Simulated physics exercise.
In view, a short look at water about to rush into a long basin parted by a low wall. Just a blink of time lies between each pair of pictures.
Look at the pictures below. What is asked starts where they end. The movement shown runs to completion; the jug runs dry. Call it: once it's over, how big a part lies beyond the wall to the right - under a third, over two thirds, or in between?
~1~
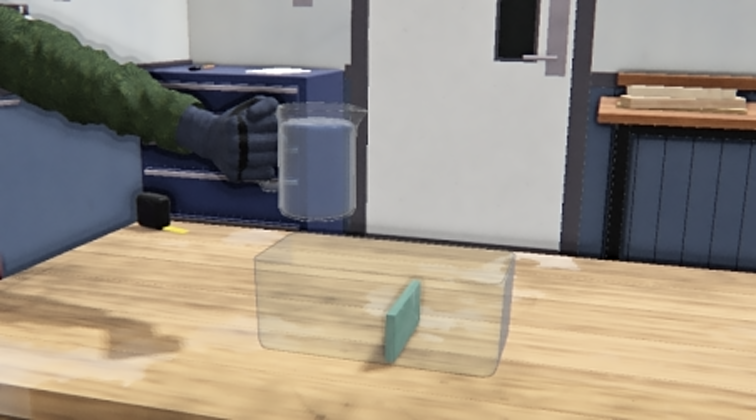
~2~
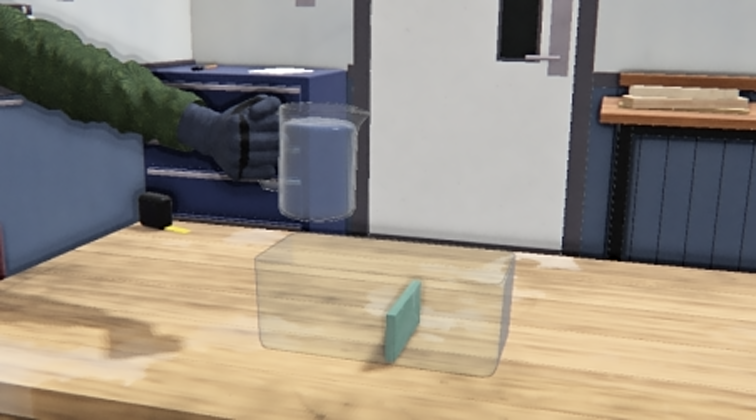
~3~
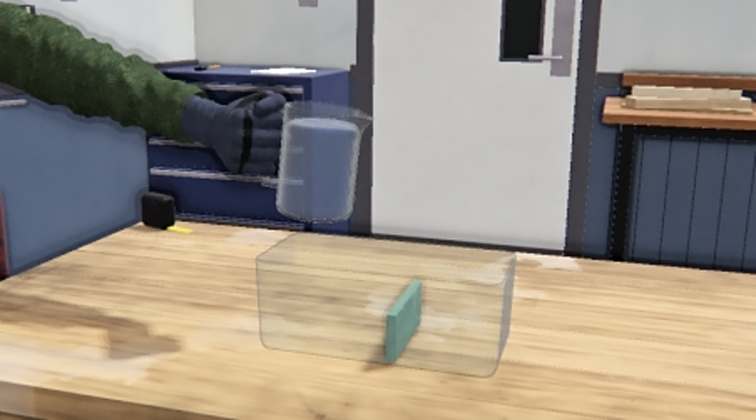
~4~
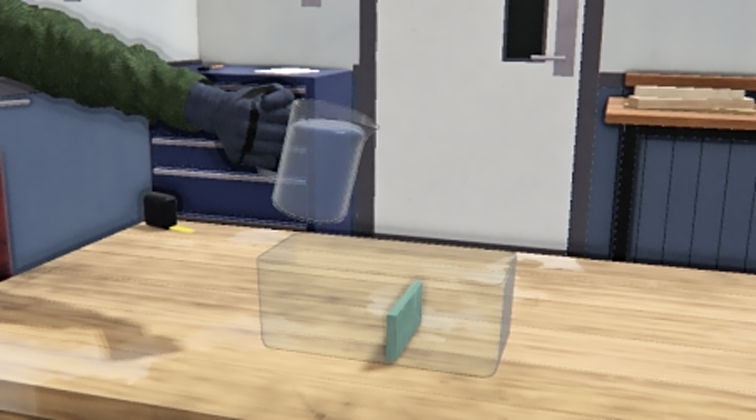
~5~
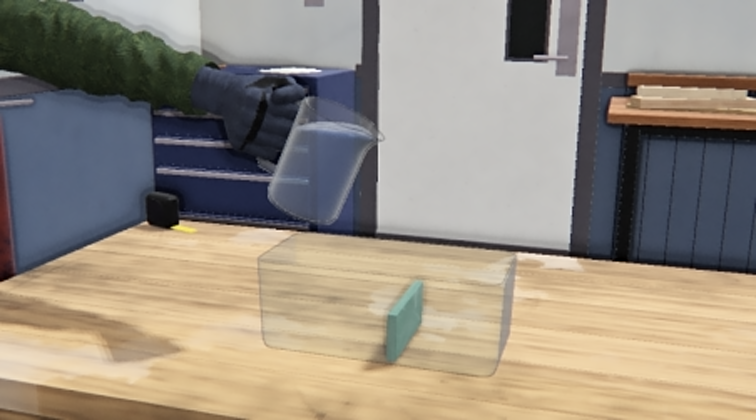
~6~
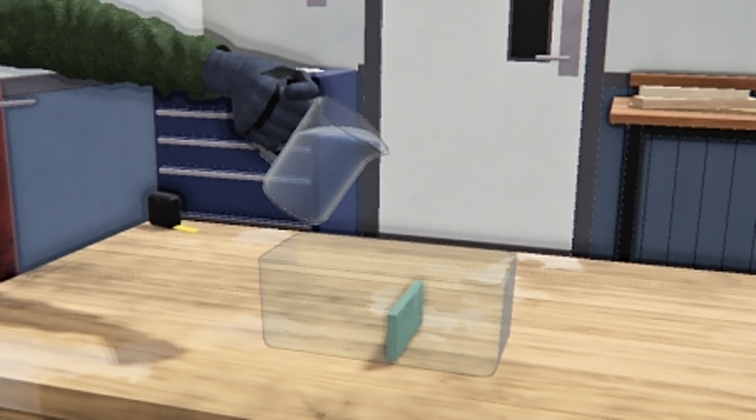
In between.
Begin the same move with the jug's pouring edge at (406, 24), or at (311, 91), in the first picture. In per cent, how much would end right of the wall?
About 65 % the first time, about 0 % the second.
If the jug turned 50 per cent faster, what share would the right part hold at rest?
About 35 per cent.
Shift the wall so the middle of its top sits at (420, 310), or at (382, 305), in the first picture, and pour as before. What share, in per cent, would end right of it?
It works out to around 25 per cent for the first and around 90 per cent for the second.
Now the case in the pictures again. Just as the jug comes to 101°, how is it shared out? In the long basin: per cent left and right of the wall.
Reading: Left some 0 %, right some 20 %.
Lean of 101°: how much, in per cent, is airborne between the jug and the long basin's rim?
That comes to near 20 percent.
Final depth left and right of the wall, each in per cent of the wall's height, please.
On the left roughly 20, on the right roughly 40.
A moment on, the jug is tipped right over and 61 per cent is still to pour, 1 is left of the wall and 20 right of it.
Next, the jug is tipped right over and 11 per cent is still to pour, 33 is left of the wall and 48 right of it.
Then the jug is tipped right over and 0 per cent is still to pour, 48 is left of the wall and 50 right of it.
Later the jug is tipped right over and 0 per cent is still to pour, 49 is left of the wall and 50 right of it.
In the end 49 per cent lies left of the wall, 50 right of it and 1 outside.
